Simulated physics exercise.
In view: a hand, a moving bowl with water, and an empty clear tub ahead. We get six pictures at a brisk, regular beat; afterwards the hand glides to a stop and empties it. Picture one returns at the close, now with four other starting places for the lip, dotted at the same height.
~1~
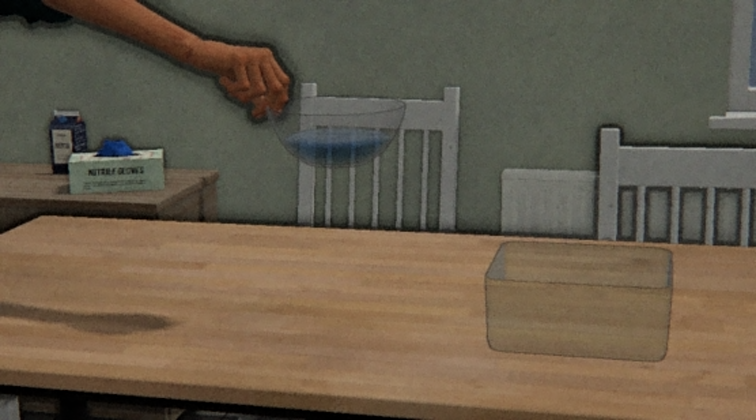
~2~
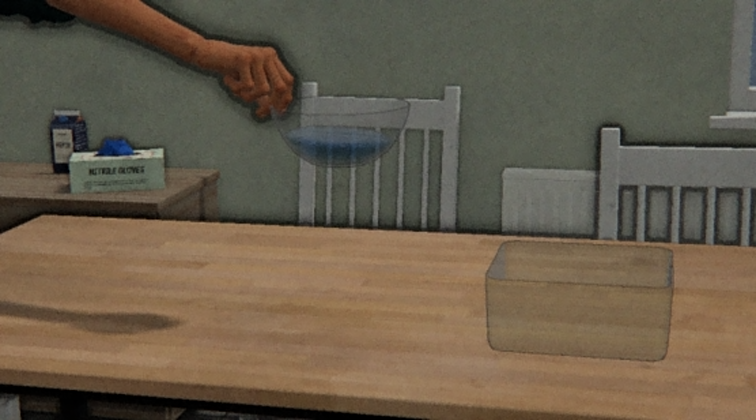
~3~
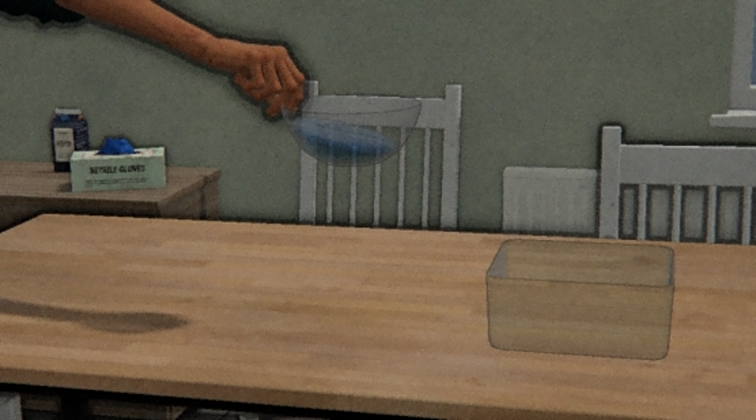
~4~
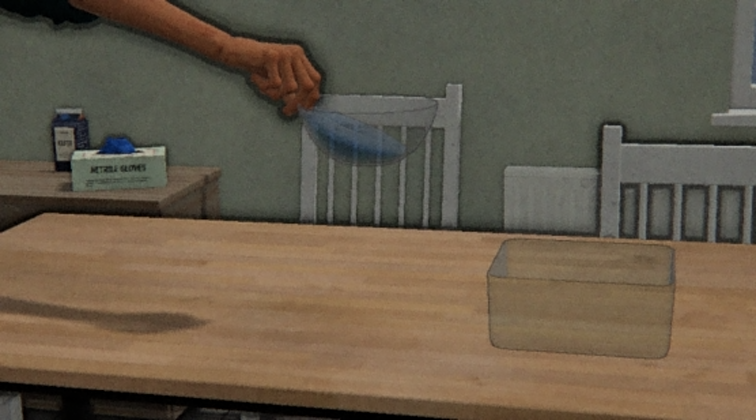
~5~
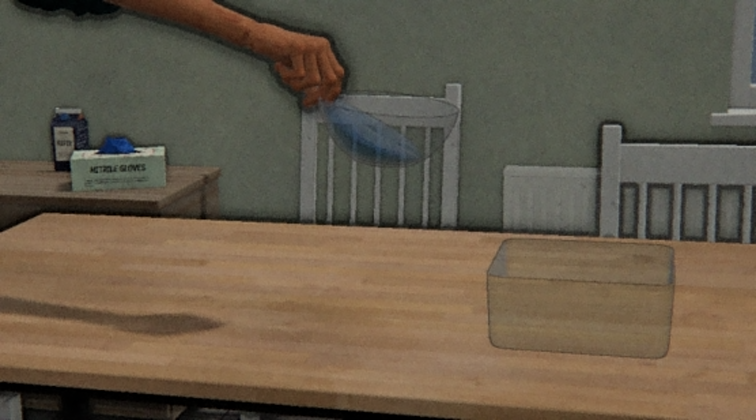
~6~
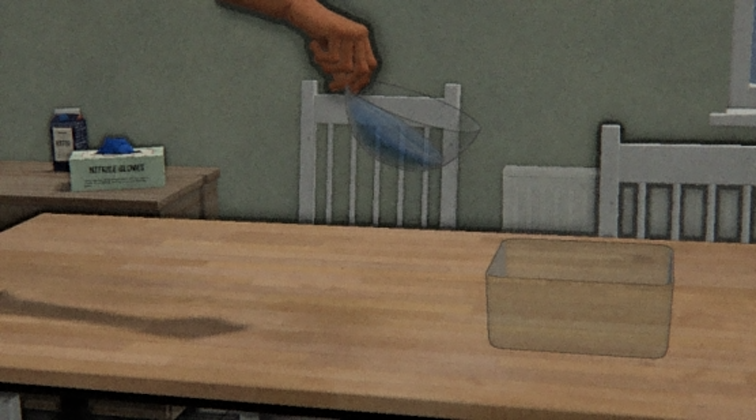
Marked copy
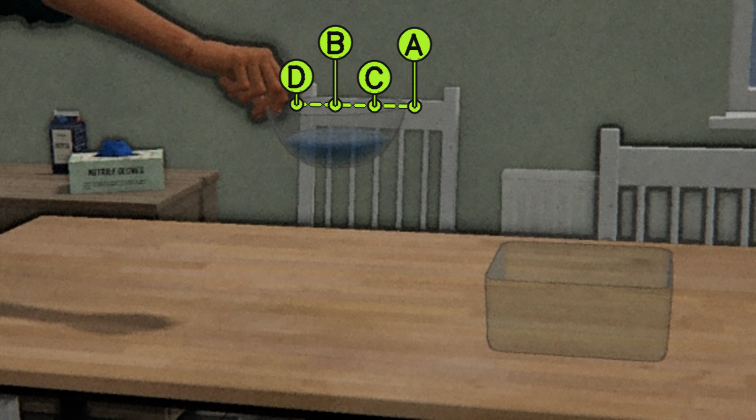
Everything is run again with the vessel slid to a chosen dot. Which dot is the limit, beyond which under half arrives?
B will do.
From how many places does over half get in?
Three.
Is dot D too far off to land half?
Yes, that goes wrong.
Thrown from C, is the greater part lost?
No, that is safe.
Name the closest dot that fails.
Here it is dot D.
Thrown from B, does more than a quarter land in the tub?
Yes, it does.
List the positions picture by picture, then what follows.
Upright, lip at (402, 106); tub from (487, 349) to (667, 361); nothing has left yet, in the first frame.
Upright, lip at (406, 105); nothing has left yet, in the second frame.
Upright, lip at (418, 104); nothing has left yet, in the third frame.
Upright, lip at (435, 104); nothing has left yet, in the fourth frame.
Tipped about 6°, lip at (456, 111); nothing has left yet, in the fifth frame.
Tipped about 19°, lip at (478, 129); nothing has left yet, in the sixth frame.
In lime, A at (414, 106); B at (335, 104); C at (374, 105); D at (296, 104).
Choosing A, about 88 % lands in the tub, 8 % falls short and 4 % goes beside or beyond.
Choosing B, about 62 % lands in the tub, 27 % falls short and 11 % goes beside or beyond.
Choosing C, about 77 % lands in the tub, 11 % falls short and 12 % goes beside or beyond.
Choosing D, about 28 % lands in the tub, 65 % falls short and 7 % goes beside or beyond.
